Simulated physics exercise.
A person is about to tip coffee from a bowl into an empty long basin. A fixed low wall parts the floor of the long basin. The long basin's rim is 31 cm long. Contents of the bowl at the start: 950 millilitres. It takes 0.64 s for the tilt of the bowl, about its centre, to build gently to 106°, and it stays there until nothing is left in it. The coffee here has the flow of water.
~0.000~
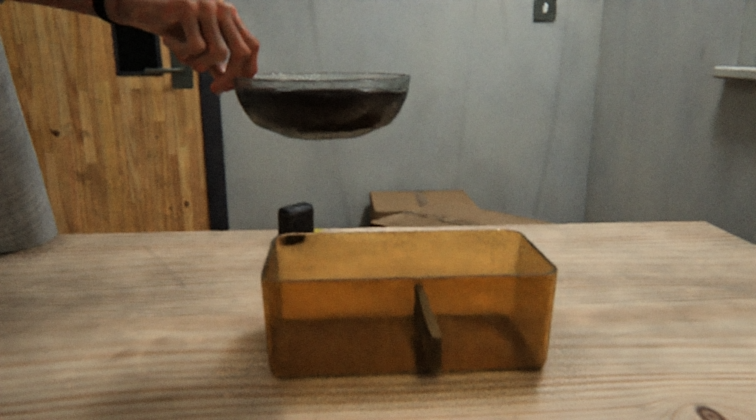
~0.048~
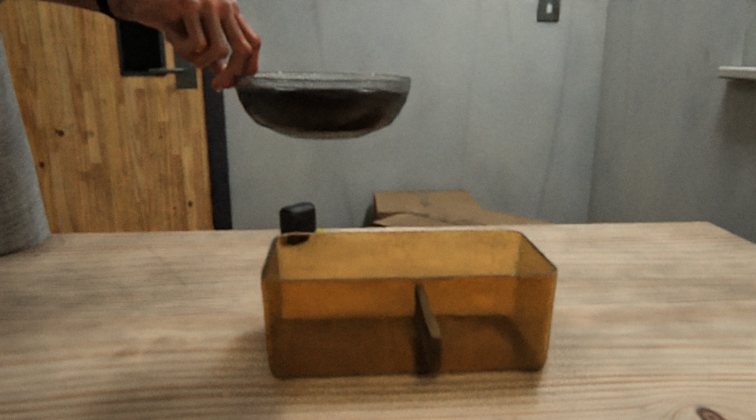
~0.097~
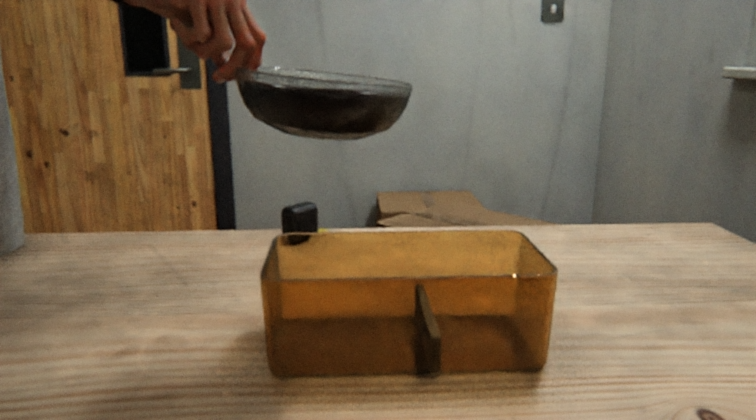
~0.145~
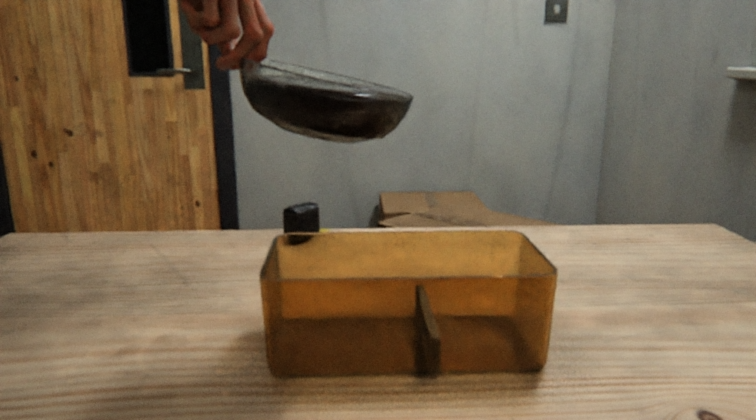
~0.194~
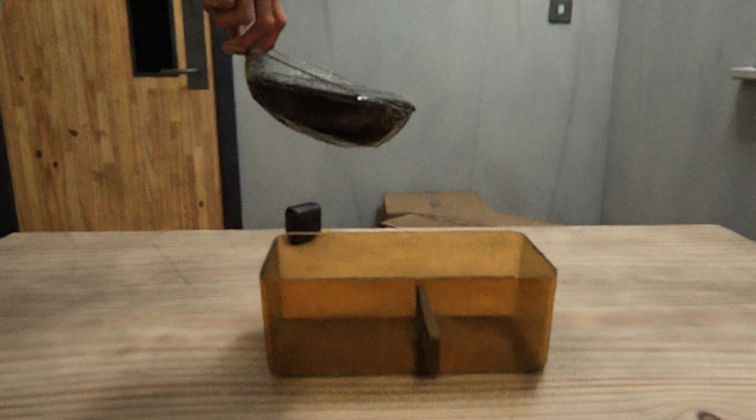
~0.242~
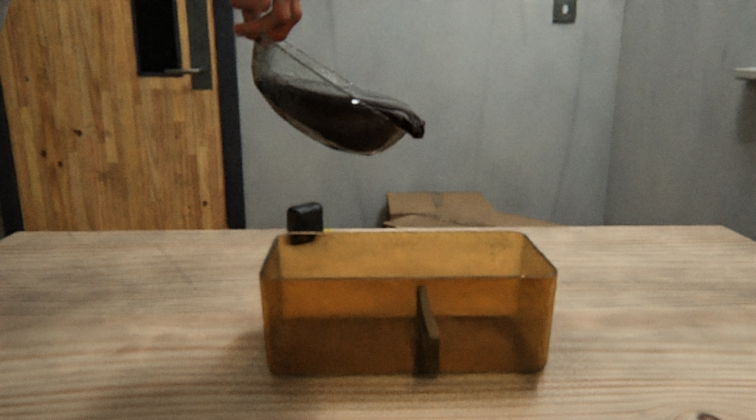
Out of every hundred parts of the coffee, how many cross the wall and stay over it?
About 52 in every hundred.
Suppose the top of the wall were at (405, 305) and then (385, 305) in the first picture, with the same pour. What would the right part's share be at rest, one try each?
Some 65 in a hundred, then some 75 in a hundred.
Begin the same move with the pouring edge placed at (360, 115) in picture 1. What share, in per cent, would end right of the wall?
Then I'd expect something near 25 per cent.
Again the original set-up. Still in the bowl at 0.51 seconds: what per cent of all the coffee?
Near 3 in a hundred.
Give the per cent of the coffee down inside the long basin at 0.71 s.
Value: Approx. 68 %.
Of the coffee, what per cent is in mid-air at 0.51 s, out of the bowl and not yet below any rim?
Near 42 in a hundred.
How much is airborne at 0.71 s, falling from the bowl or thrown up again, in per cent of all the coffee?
Close to 28 %.
Then, 0.51 s in, the tilt is 96° and 3 per cent is still to pour, 2 is left of the wall and 54 right of it.
Then, 0.71 s in, the tilt is 106° and 0 per cent is still to pour, 23 is left of the wall and 46 right of it.
Then, 0.92 s in, the tilt is 106° and 0 per cent is still to pour, 31 is left of the wall and 60 right of it.
Then, 1.14 s in, the tilt is 106° and 0 per cent is still to pour, 38 is left of the wall and 54 right of it.
Finally, 40 per cent lies left of the wall, 52 right of it and 8 outside.
